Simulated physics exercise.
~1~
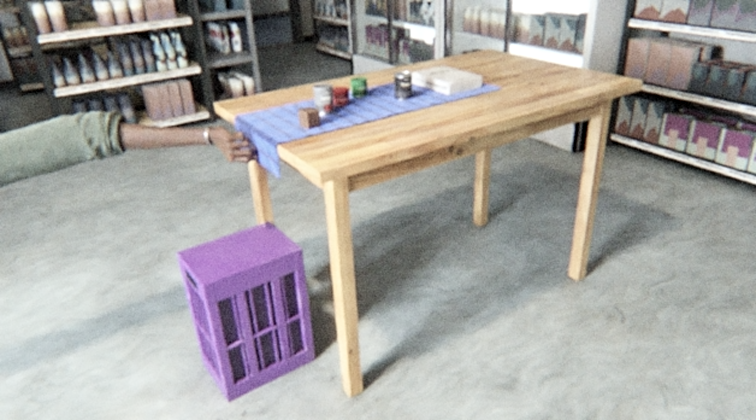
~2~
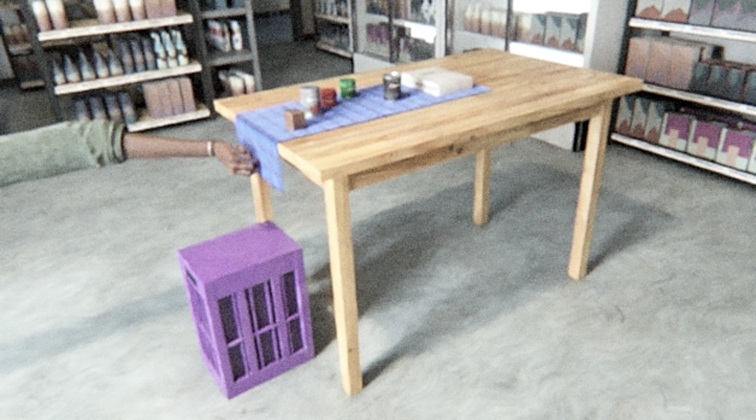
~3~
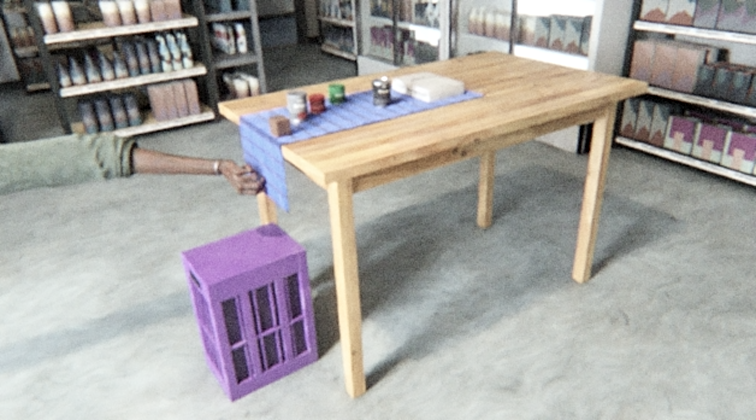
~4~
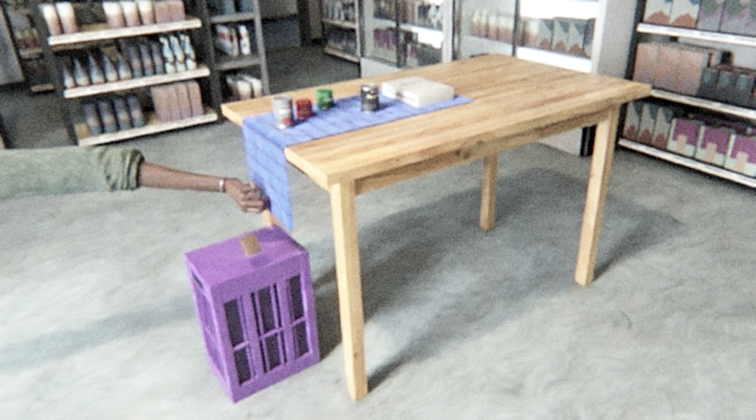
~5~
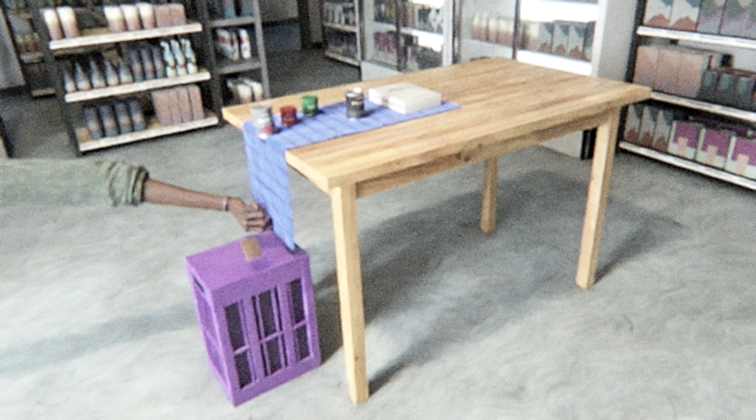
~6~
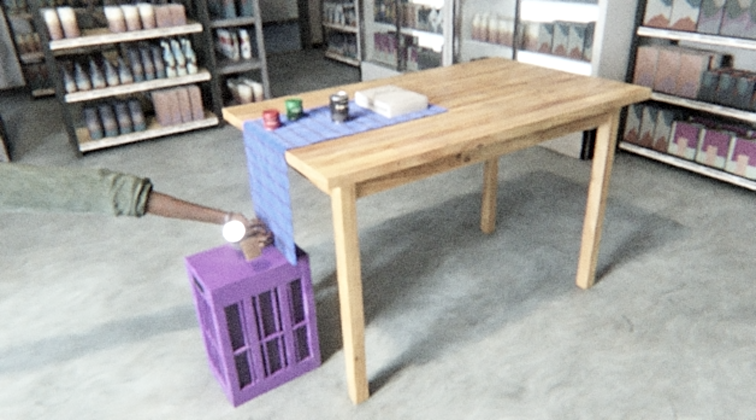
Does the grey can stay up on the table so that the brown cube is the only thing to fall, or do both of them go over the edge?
Both go over the edge, so two things fall. The brown cube drops first and the grey can follows, while the red and green pots stay on the table.
